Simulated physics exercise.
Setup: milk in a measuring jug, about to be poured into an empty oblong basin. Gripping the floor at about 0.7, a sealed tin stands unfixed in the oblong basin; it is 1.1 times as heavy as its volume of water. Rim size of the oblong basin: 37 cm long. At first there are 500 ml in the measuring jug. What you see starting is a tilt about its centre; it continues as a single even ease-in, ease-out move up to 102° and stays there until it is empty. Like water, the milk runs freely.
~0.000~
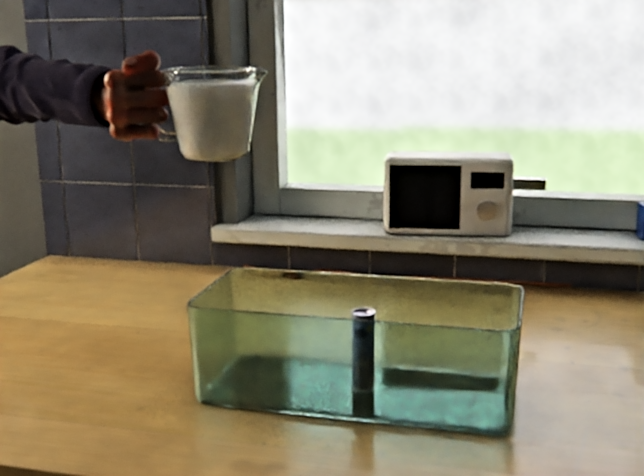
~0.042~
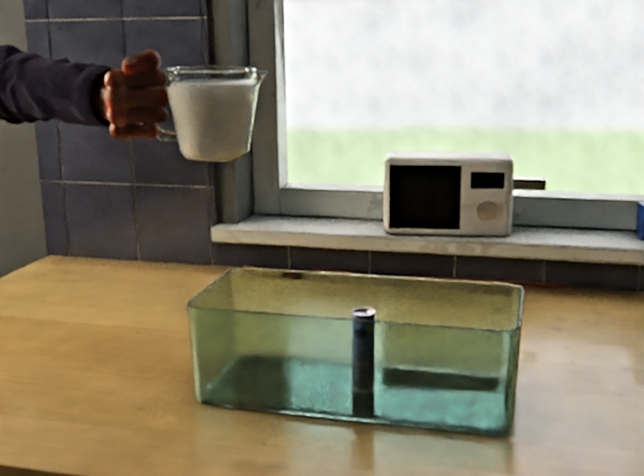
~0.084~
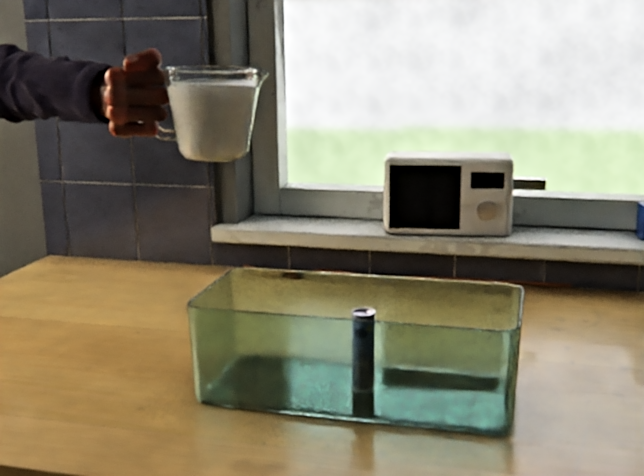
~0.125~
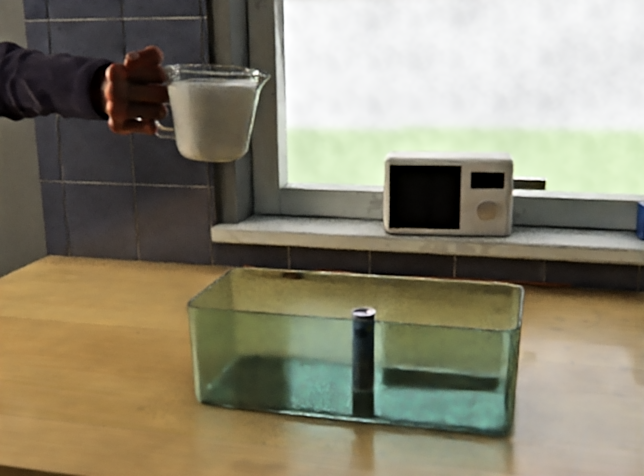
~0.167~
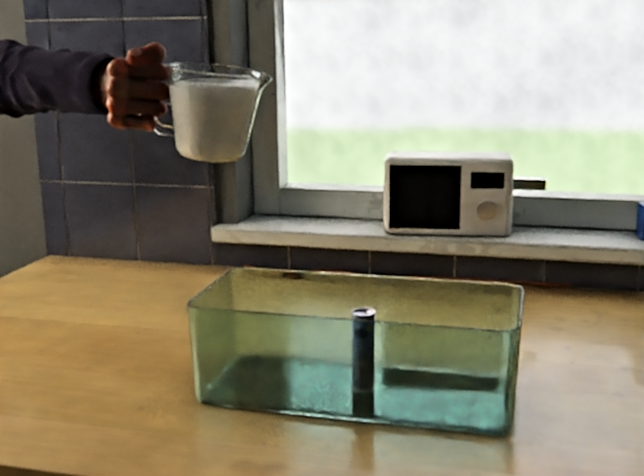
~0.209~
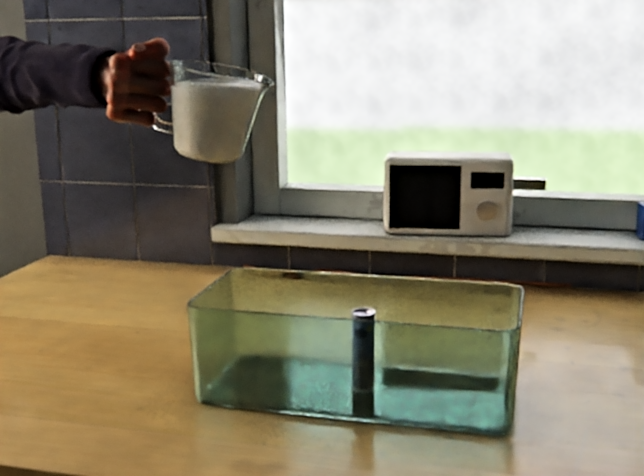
On a wooden table by a window, an oblong glass basin with a dark tin standing inside sits below a measuring jug of milk, held by a hand at the left. The jug stays almost level at first, then the hand tilts it slightly to the right, its spout dipping a little.
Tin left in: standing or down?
Down.
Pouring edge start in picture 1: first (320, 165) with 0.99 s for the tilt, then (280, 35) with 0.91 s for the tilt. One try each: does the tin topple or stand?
In the first try it comes down; in the second it comes down.
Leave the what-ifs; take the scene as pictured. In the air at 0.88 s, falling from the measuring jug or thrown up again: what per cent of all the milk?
Some 28 per cent.
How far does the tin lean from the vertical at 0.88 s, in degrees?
Some 10°.
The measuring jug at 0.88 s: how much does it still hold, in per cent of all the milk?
Close to 14 percent of the whole amount.
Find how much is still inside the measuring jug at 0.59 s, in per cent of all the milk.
Close to 70 in a hundred.
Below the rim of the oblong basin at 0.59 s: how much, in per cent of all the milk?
4 %, roughly.
By 0.59 s the tilt is 67° and 69 per cent is still to pour; the tin stands where it began.
By 0.88 s the tilt is 99° and 14 per cent is still to pour; the tin leans 11°.
By 1.17 s the tilt is 102° and 0 per cent is still to pour; the tin lies on its side.
By 1.49 s the tilt is 102° and 0 per cent is still to pour; the tin lies on its side.
At rest the tin lies on its side.
